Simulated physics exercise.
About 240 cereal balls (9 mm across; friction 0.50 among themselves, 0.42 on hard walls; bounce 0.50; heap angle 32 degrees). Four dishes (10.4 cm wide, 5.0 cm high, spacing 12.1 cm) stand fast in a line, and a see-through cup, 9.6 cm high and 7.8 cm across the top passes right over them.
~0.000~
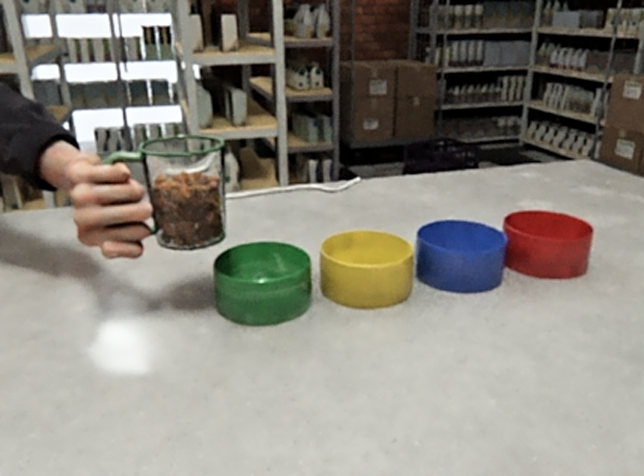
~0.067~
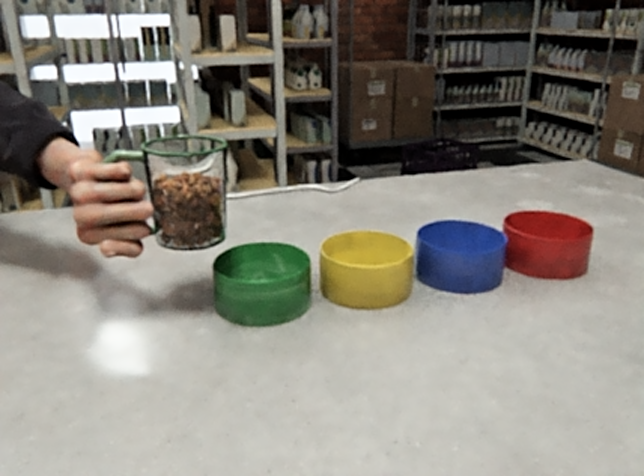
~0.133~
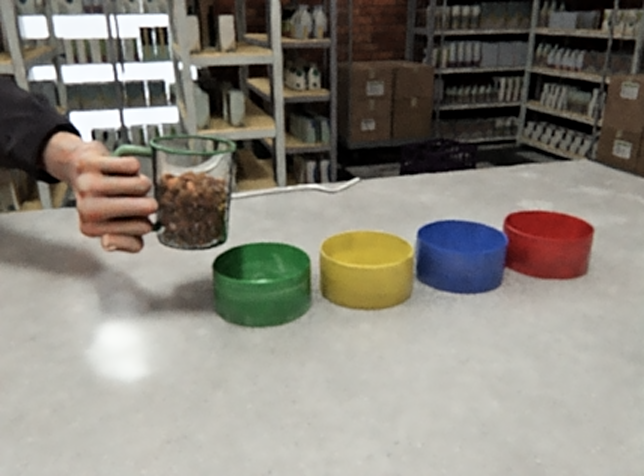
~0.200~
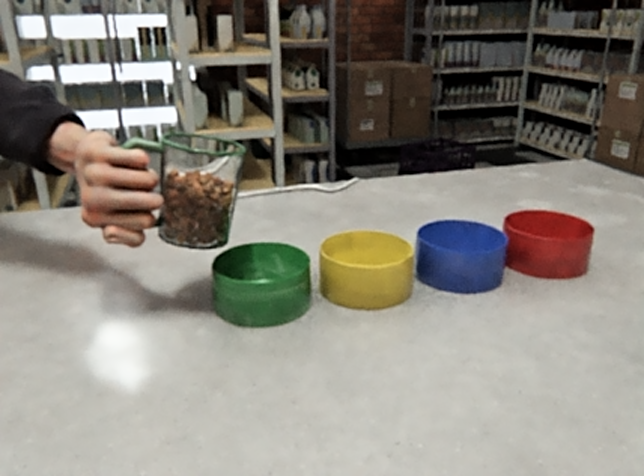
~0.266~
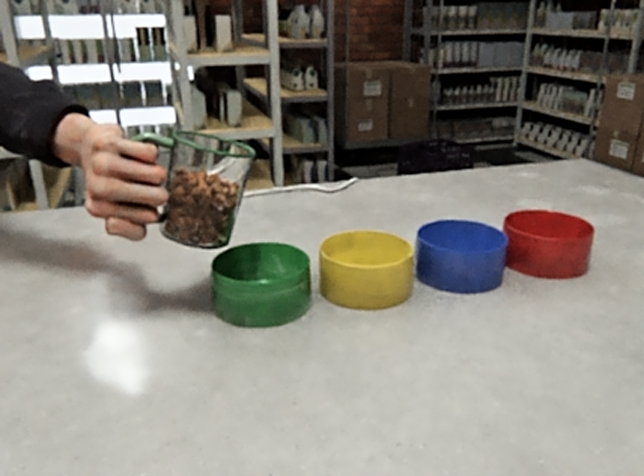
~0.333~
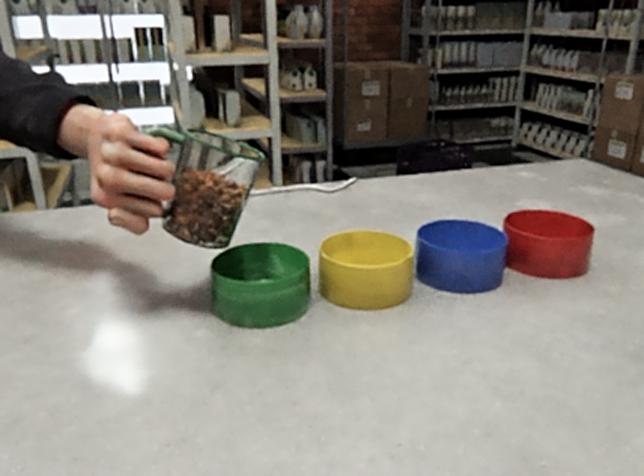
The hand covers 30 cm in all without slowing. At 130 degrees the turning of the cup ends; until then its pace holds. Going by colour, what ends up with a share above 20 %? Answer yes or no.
Red: No, blue: No, green: No, yellow: Yes, counter: No.
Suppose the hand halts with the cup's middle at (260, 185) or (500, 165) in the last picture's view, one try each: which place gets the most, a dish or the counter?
The winner: Green, then yellow.
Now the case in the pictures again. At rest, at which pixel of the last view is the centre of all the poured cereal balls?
Around (375, 269).
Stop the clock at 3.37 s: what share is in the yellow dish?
Near 100 per cent so far.
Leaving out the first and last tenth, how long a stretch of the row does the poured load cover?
About 6 cm.
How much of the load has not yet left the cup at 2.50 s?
Roughly 0 per cent.
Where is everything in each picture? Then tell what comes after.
Cup at (187, 192), tilt 0 degrees, lip at (223, 143), moved 0.0 cm; middle of the pieces at (185, 210); green dish at (262, 260); yellow dish at (366, 247); blue dish at (461, 235); red dish at (548, 225), in the first picture.
Cup at (188, 193), tilt 2 degrees, lip at (225, 143), moved 0.2 cm; middle of the pieces at (186, 211), in the second picture.
Cup at (193, 192), tilt 6 degrees, lip at (234, 146), moved 0.7 cm; middle of the pieces at (189, 210), in the third picture.
Cup at (199, 191), tilt 11 degrees, lip at (244, 149), moved 1.3 cm; middle of the pieces at (193, 209), in the fourth picture.
Cup at (205, 191), tilt 17 degrees, lip at (254, 152), moved 2.0 cm; middle of the pieces at (197, 207), in the fifth picture.
Cup at (211, 190), tilt 22 degrees, lip at (263, 156), moved 2.6 cm; middle of the pieces at (201, 206); green dish at (260, 261); yellow dish at (366, 248); blue dish at (461, 235); red dish at (548, 224). Its pace works out near 80 degrees a second; the hand travels 10 cm a second, in the sixth picture.
Then, at 1.63 s, tilt 126 degrees; cup holds 40 %, yellow 60 %.
Then, at 2.50 s, tilt 130 degrees; cup holds 0 %, yellow 100 %.
After 3.37 s, tilt 130 degrees; cup holds 0 %, yellow 100 %.
At rest (3.7 s), red 0 %, blue 0 %, green 0 %, yellow 100 %, counter 0 %.
